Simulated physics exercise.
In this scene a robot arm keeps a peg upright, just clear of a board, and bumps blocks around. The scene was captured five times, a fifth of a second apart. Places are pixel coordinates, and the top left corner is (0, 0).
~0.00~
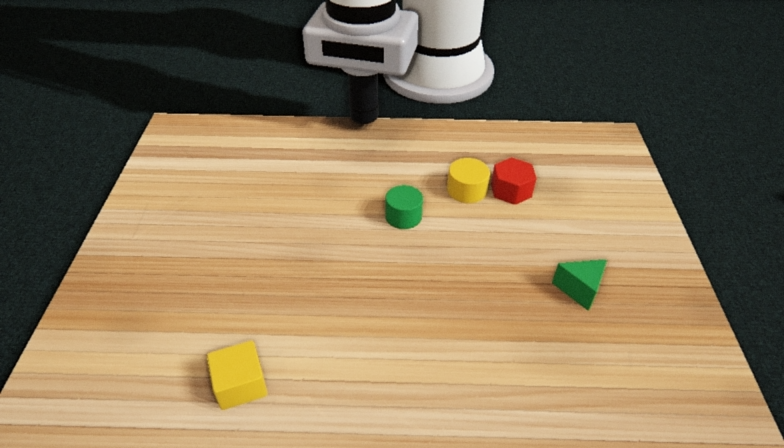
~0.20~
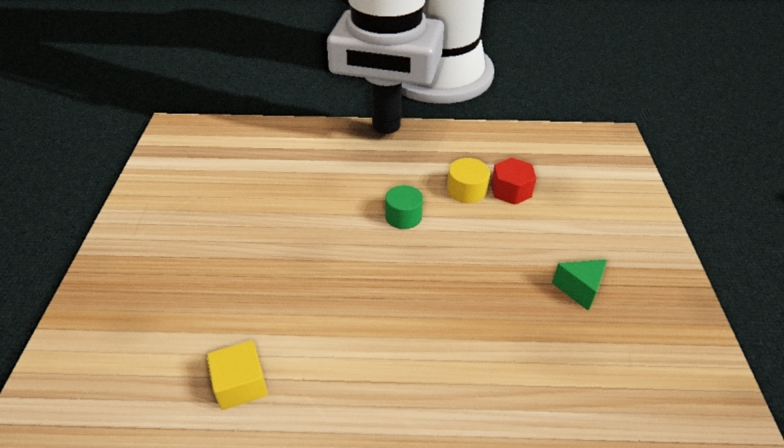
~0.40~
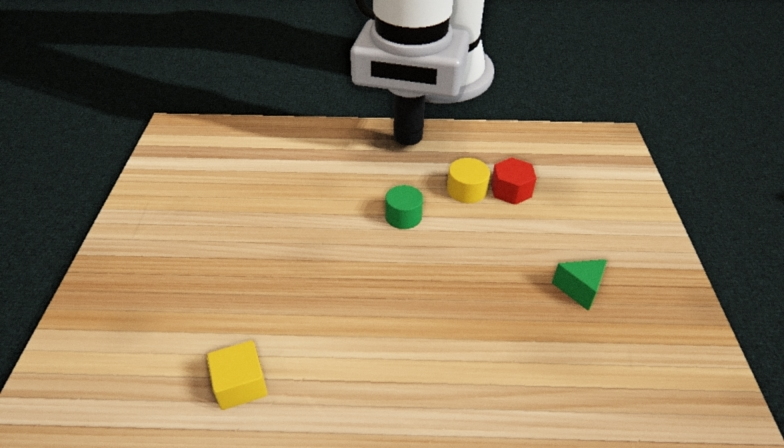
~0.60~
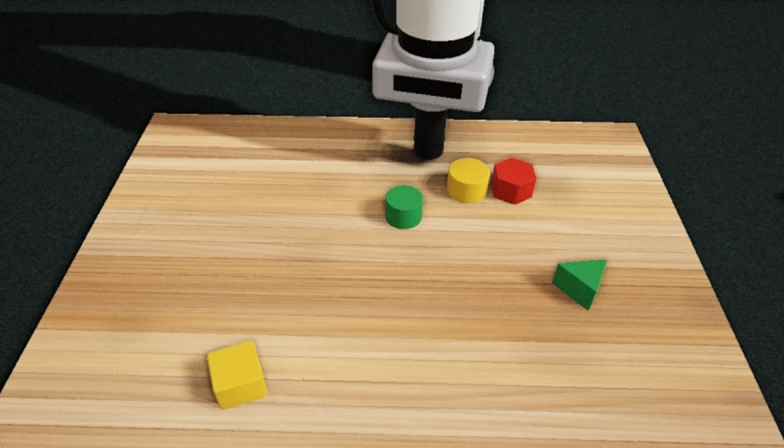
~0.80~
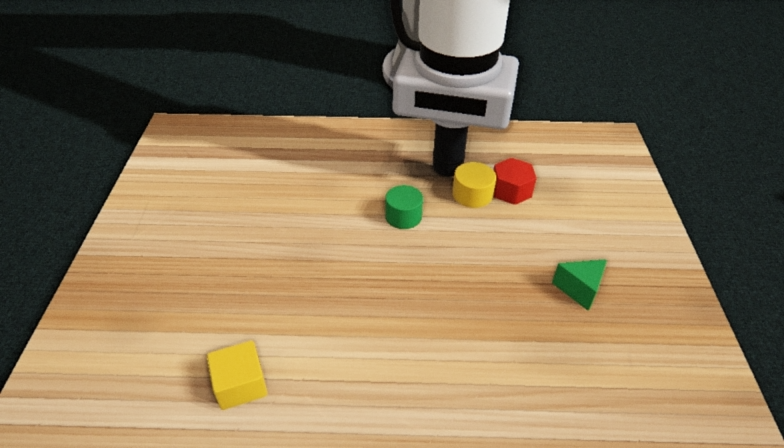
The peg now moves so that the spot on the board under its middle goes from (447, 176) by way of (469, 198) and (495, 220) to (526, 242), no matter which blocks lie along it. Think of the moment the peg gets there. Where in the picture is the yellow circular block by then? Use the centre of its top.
Top centre: (571, 233).
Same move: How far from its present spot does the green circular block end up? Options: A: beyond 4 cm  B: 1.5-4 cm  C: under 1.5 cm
I'll go with C - under 1.5 cm.
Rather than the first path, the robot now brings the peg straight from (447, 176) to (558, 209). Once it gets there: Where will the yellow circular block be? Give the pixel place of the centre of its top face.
Its top centre lands on (511, 200).
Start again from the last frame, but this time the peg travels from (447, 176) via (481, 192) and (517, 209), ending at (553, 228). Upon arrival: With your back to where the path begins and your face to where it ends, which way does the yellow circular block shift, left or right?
It moves off to the right.
On the path given first. One third of the way, peg (470, 190); yellow circular block (503, 196); red hexagonal block (523, 172), turned 25° anticlockwise.
Two thirds of the way, peg (497, 212); yellow circular block (535, 216); red hexagonal block (523, 172), turned 25° anticlockwise.
At the end, peg (528, 234); green circular block in place; yellow circular block (571, 233); red hexagonal block (523, 172), turned 25° anticlockwise; green triangular piece in place.
